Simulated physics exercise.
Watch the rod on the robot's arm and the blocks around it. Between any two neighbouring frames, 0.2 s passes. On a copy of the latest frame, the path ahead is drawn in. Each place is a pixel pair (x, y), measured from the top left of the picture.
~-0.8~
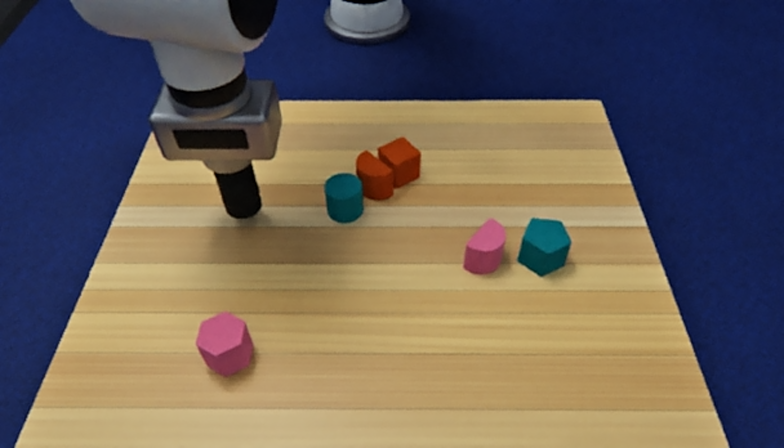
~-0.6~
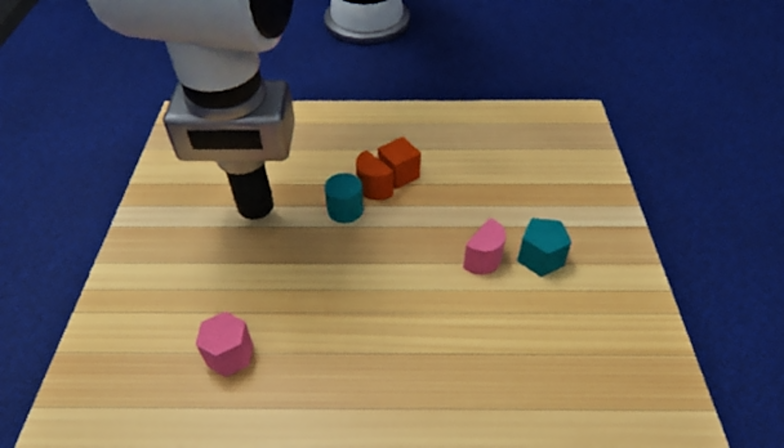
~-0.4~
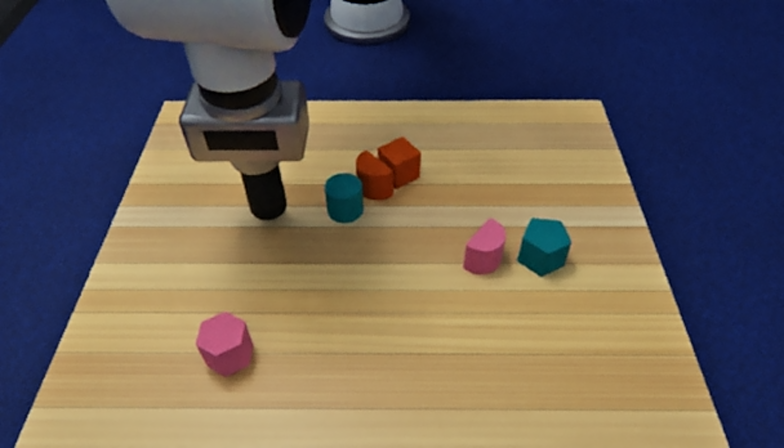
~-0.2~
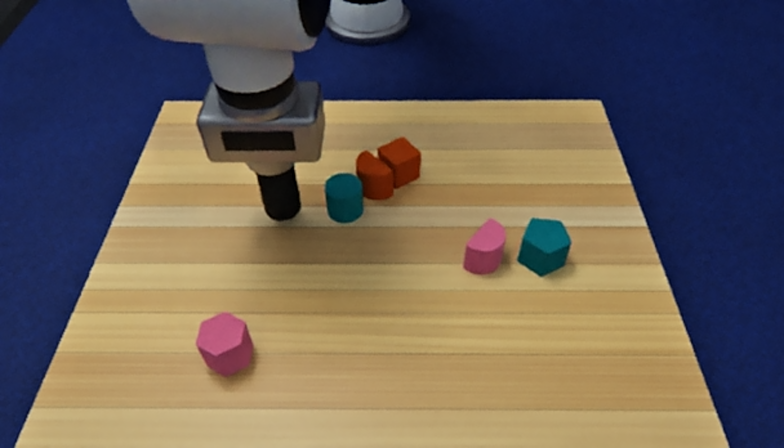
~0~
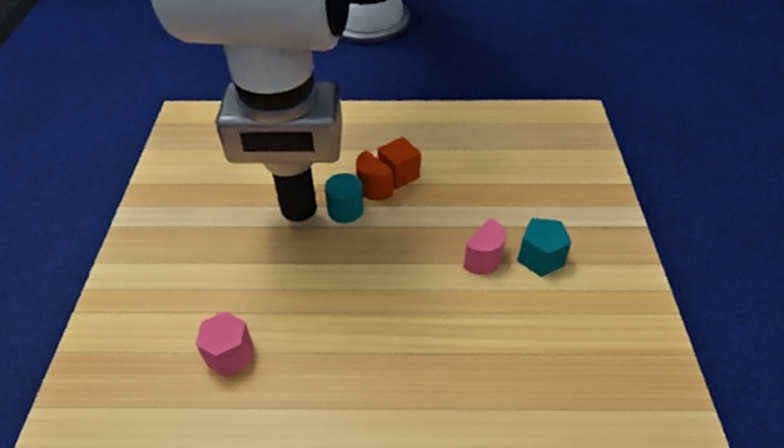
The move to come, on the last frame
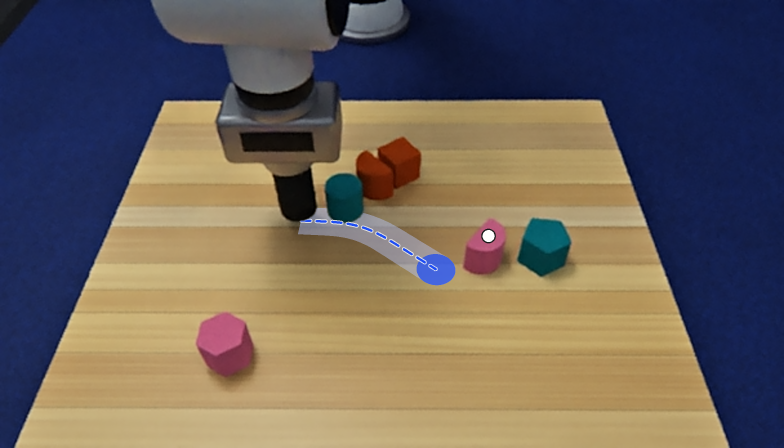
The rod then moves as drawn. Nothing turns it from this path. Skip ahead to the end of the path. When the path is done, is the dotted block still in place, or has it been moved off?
The push misses it.
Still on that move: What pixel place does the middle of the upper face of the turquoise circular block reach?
Its top centre lands on (381, 180).
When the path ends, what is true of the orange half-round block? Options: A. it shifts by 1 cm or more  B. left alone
Option A.
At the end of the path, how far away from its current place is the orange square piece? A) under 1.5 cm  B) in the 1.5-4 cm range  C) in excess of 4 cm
Answer: A.
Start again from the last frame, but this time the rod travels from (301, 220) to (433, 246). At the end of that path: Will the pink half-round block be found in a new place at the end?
Answer: No.
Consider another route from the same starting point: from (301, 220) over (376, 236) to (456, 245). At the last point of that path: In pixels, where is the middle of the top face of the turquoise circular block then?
Just about (375, 184).
Drawn move, from (301, 220) over (351, 224) and (394, 243) to (436, 269); the dot is on the pink half-round block.
What follows on the original path. One third of the way, rod (350, 213); turquoise circular block (374, 180); orange half-round block (382, 157); orange square piece (404, 146).
Two thirds of the way, rod (395, 233); turquoise circular block (381, 180); orange half-round block (383, 156); orange square piece (405, 146).
At the end, rod (437, 258); turquoise circular block (381, 180); orange half-round block (383, 156); orange square piece (405, 146); pink half-round block still.
